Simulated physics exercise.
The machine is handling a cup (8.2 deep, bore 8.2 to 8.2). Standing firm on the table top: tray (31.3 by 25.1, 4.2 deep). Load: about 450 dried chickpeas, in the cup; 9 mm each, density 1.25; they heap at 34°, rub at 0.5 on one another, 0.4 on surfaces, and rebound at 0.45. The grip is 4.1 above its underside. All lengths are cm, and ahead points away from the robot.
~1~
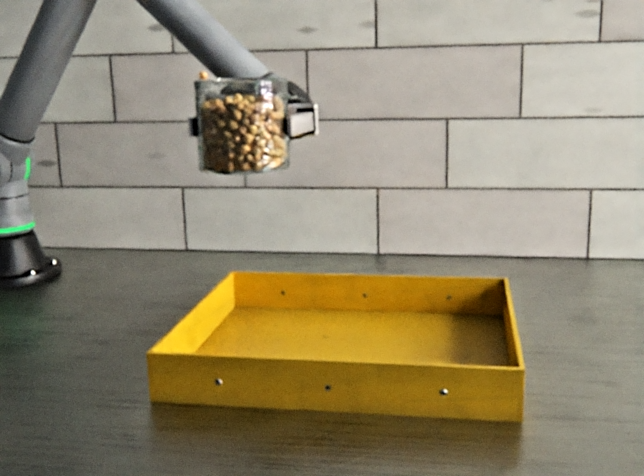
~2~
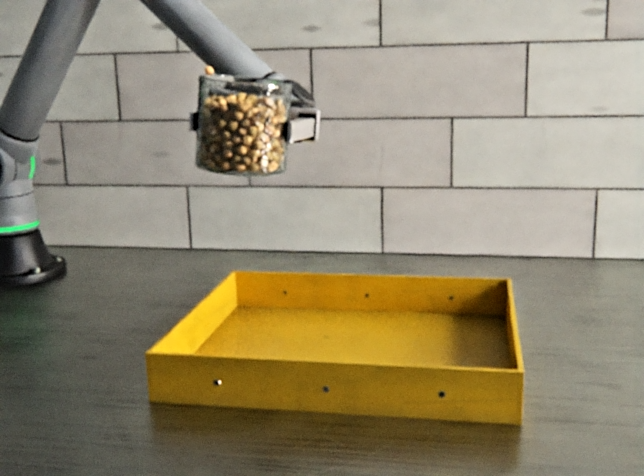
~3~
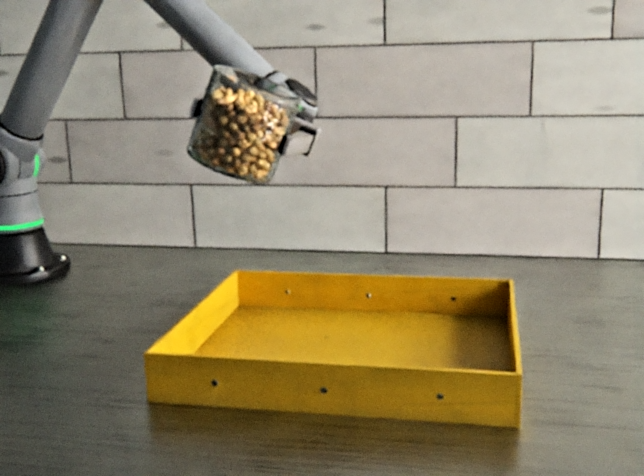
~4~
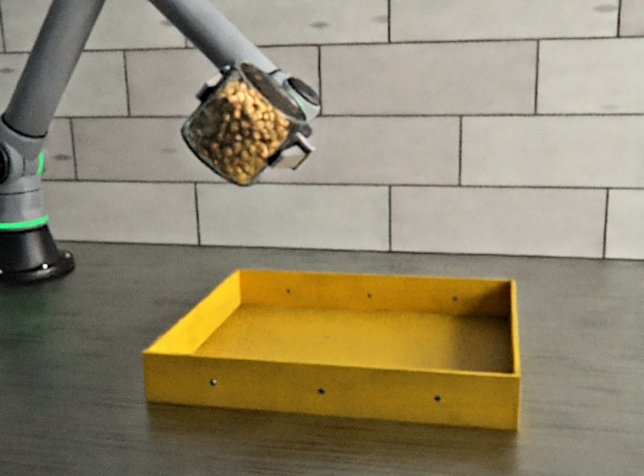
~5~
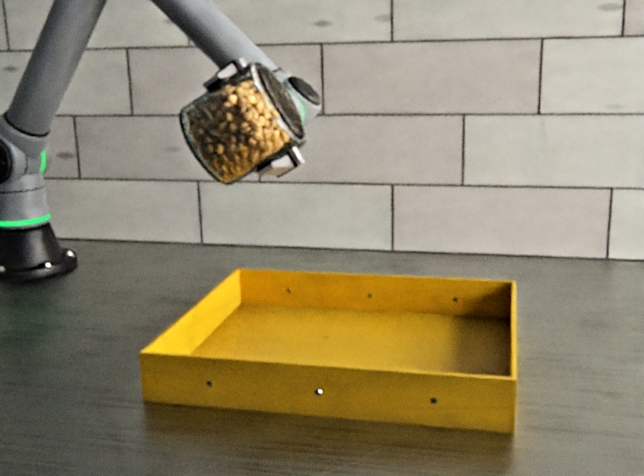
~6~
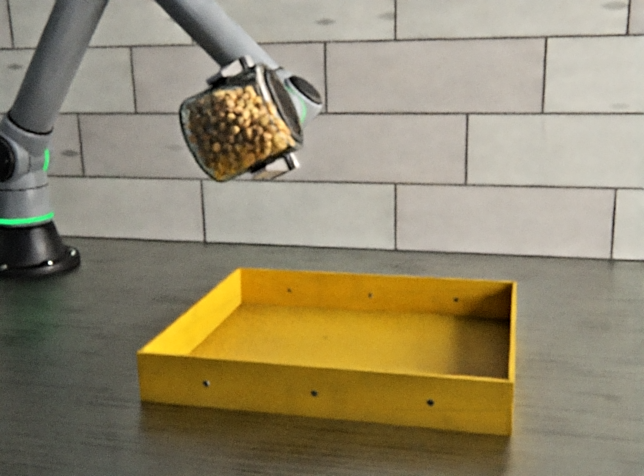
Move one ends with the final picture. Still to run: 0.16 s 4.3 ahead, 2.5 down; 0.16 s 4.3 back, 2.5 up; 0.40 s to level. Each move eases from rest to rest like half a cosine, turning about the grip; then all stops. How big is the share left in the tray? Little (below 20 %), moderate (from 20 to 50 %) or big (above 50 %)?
Answer: Little; below 20 % of the dried chickpeas finish in the tray.
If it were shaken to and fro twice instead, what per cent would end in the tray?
In that case some 15 per cent.
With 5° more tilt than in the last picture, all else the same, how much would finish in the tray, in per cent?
In that case some 15 per cent.
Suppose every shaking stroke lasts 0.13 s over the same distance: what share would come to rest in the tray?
Then about 15 per cent.
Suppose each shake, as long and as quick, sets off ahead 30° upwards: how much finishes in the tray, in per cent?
About 25 per cent.
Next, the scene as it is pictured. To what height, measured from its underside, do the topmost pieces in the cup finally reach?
About 7.5 cm.
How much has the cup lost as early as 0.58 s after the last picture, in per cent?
Some 10 per cent.
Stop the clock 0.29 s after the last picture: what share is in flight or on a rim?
Roughly 8 per cent.
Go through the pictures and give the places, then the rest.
The first picture shows the cup middle at (243, 126), level; upper third of the load around (243, 115), from x 205 to 280, top at y 75; 450 in the cup.
The second picture shows the cup middle at (243, 126), tilted 6° forward; upper third of the load around (240, 115), from x 205 to 280, top at y 70.
The third picture shows the cup middle at (243, 126), tilted 23° forward; upper third of the load around (237, 115), from x 195 to 285, top at y 80.
The fourth picture shows the cup middle at (243, 125), tilted 43° forward; upper third of the load around (233, 112), from x 190 to 285, top at y 85.
The fifth picture shows the cup middle at (242, 125), tilted 60° forward; upper third of the load around (232, 109), from x 190 to 285, top at y 85.
The sixth picture shows the cup middle at (241, 124), tilted 66° forward; upper third of the load around (228, 111), from x 190 to 290, top at y 90; 450 in the cup.
Then, 0.29 s on, tilted 66° forward, highest piece 25 above the table; 416 in the cup, 34 in flight or on a rim.
Then, 0.58 s on, tilted 19° forward, highest piece 26 above the table; 404 in the cup, 45 in the tray, 1 in flight or on a rim.
Then, 0.92 s on, level, highest piece 26 above the table; 404 in the cup, 46 in the tray.
Then, 1.97 s on, level, highest piece 26 above the table; 404 in the cup, 46 in the tray.
In the end, 404 in the cup, 46 in the tray. That is 10 % in the tray.
